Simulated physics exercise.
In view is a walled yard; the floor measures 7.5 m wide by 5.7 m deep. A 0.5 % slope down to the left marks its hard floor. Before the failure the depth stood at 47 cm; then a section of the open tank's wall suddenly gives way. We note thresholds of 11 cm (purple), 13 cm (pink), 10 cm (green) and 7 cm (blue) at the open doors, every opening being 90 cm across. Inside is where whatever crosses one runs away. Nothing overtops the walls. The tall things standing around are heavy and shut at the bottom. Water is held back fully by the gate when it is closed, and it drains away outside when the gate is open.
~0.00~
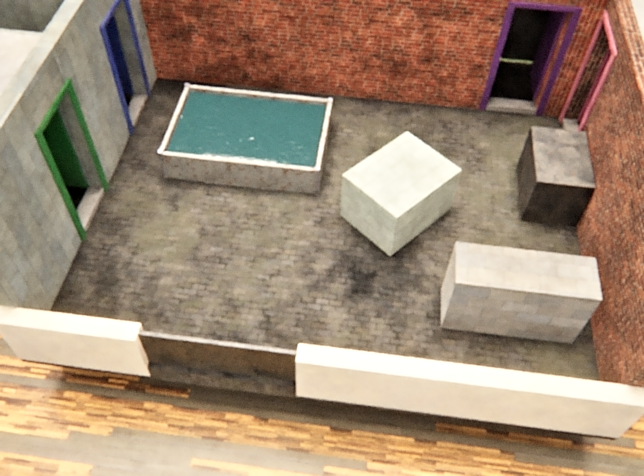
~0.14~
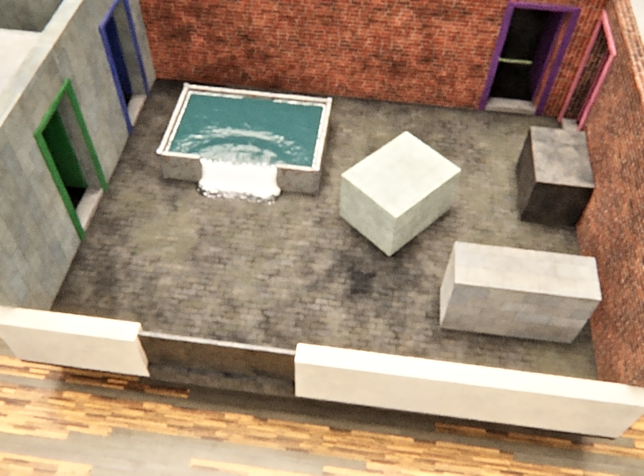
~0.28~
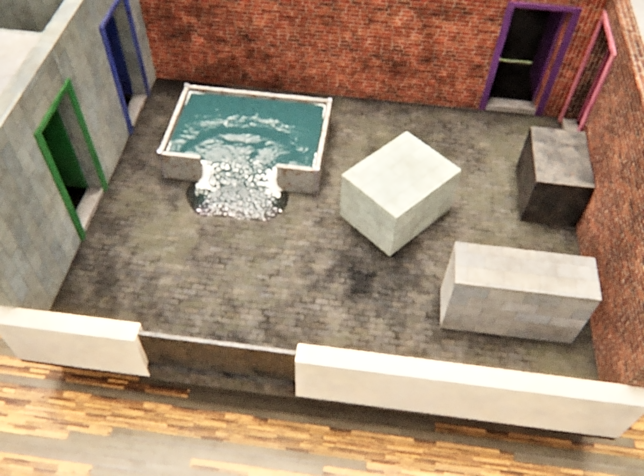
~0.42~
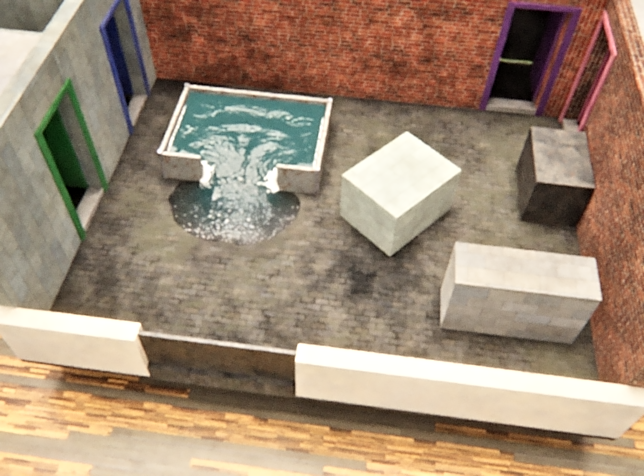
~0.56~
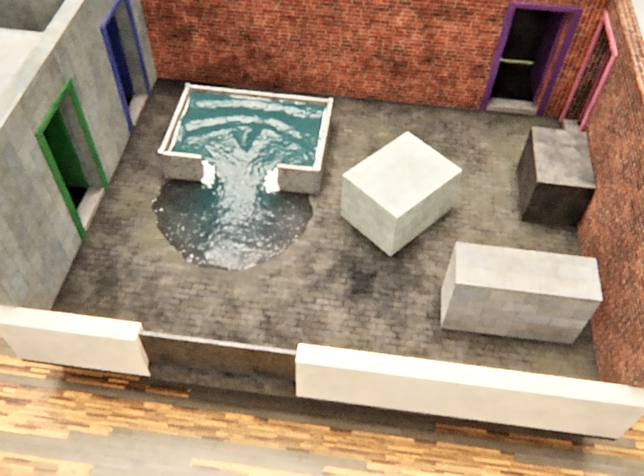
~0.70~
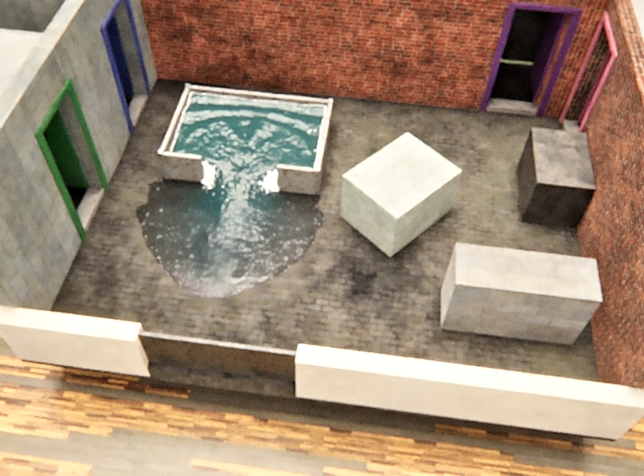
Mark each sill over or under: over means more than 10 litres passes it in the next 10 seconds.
Purple door - under; pink door - under; green door - under; blue door - under.
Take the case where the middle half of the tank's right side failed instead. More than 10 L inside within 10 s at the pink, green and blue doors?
Then pink exceeds it, green does not exceed it, blue does not exceed it.
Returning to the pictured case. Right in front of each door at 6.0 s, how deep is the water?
Centimetres: Purple 0 / pink 0 / green 8 / blue 3.
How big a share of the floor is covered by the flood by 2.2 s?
I'd guess around 35 %.
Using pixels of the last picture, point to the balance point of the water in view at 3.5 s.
Its balance point sits around (234, 234).
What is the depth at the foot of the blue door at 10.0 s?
Roughly 7.5 centimetres.
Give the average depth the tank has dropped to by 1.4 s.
Average depth: About 32 cm.
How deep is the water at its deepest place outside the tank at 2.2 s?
Around 36 centimetres deep.
After 1.4 s water covers 25 % of the floor and is deepest (26 cm) near (242, 190); purple door not reached, pink door not reached, green door not reached, blue door not reached.
After 2.2 s water covers 35 % of the floor and is deepest (36 cm) near (39, 337); purple door not reached, pink door not reached, green door 3 cm at the sill, 0 L in, blue door not reached.
After 3.5 s water covers 40 % of the floor and is deepest (19 cm) near (129, 349); purple door not reached, pink door not reached, green door 5 cm at the sill, 0 L in, blue door not reached.
After 6.0 s water covers 60 % of the floor and is deepest (13 cm) near (39, 337); purple door not reached, pink door not reached, green door 8 cm at the sill, 0 L in, blue door 3 cm at the sill, 0 L in.
After 10.0 s water covers 80 % of the floor and is deepest (10 cm) near (155, 86); purple door 2 cm at the sill, 0 L in, pink door not reached, green door 5 cm at the sill, 0 L in, blue door 7 cm at the sill, 3 L in.
